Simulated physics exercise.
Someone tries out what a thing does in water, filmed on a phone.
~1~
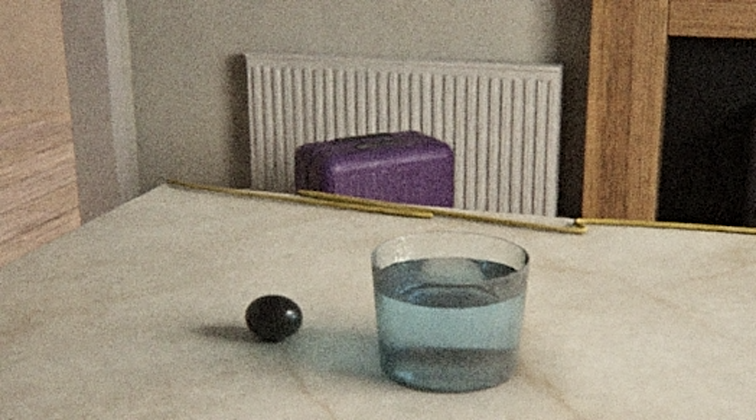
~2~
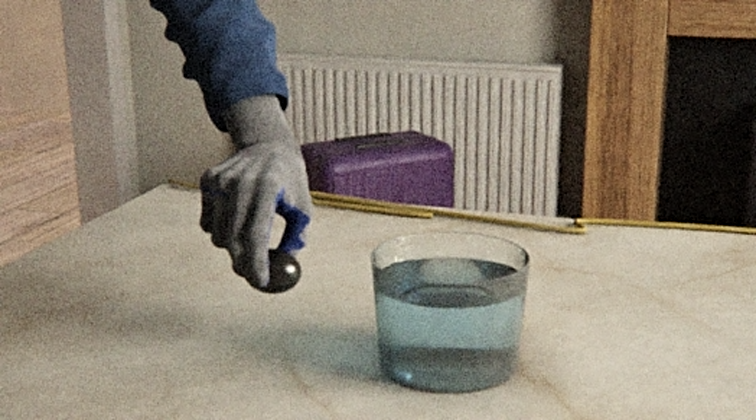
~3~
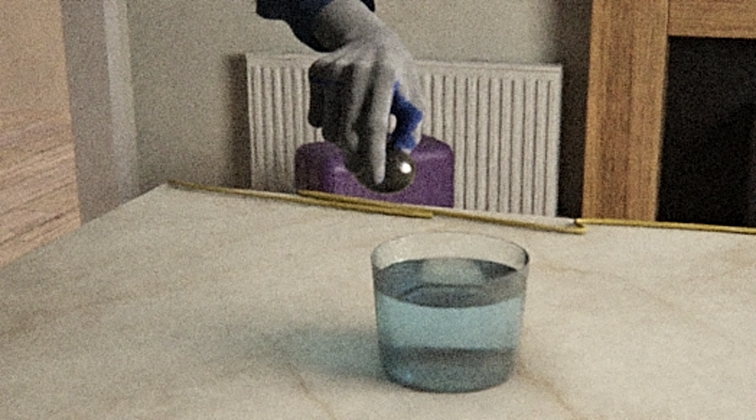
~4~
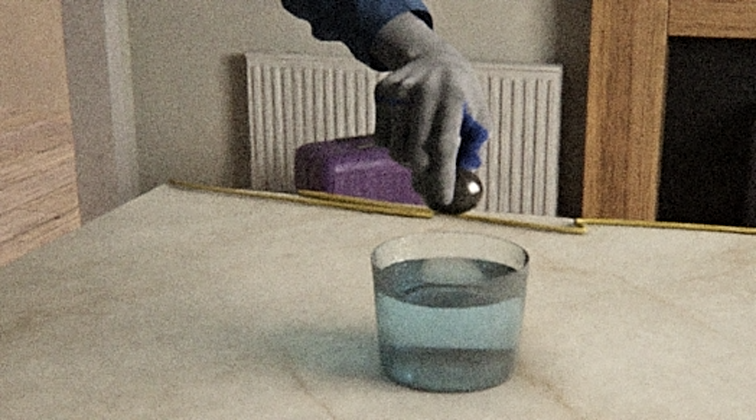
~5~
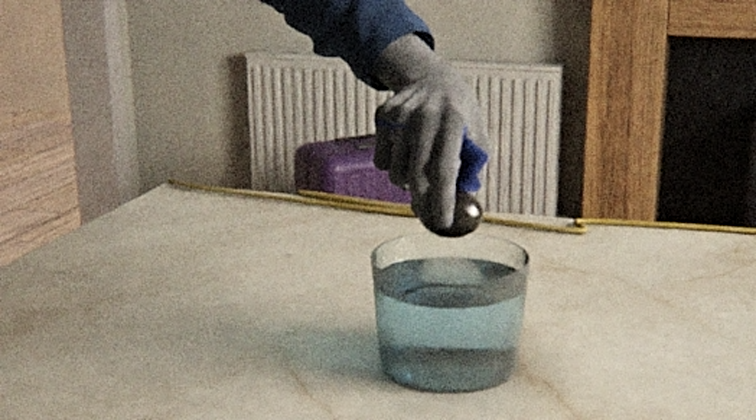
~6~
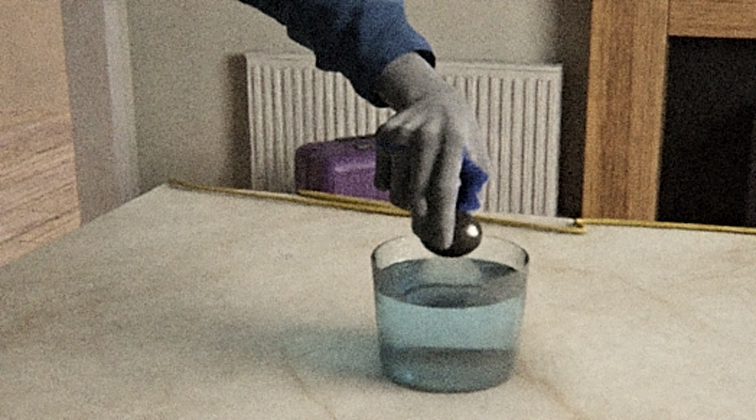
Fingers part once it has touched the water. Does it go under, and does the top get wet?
The thing drops down, and the tub does not spill.
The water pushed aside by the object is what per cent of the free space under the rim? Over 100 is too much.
20 per cent.
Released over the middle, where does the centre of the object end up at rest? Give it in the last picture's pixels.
Near (449, 339).
A moment on, the stone enters the water; the tub is about three quarters full.
Further on, the stone goes on down; the tub is about three quarters full.
When it is over, the stone rests at the bottom; the tub is about three quarters full; none went over.
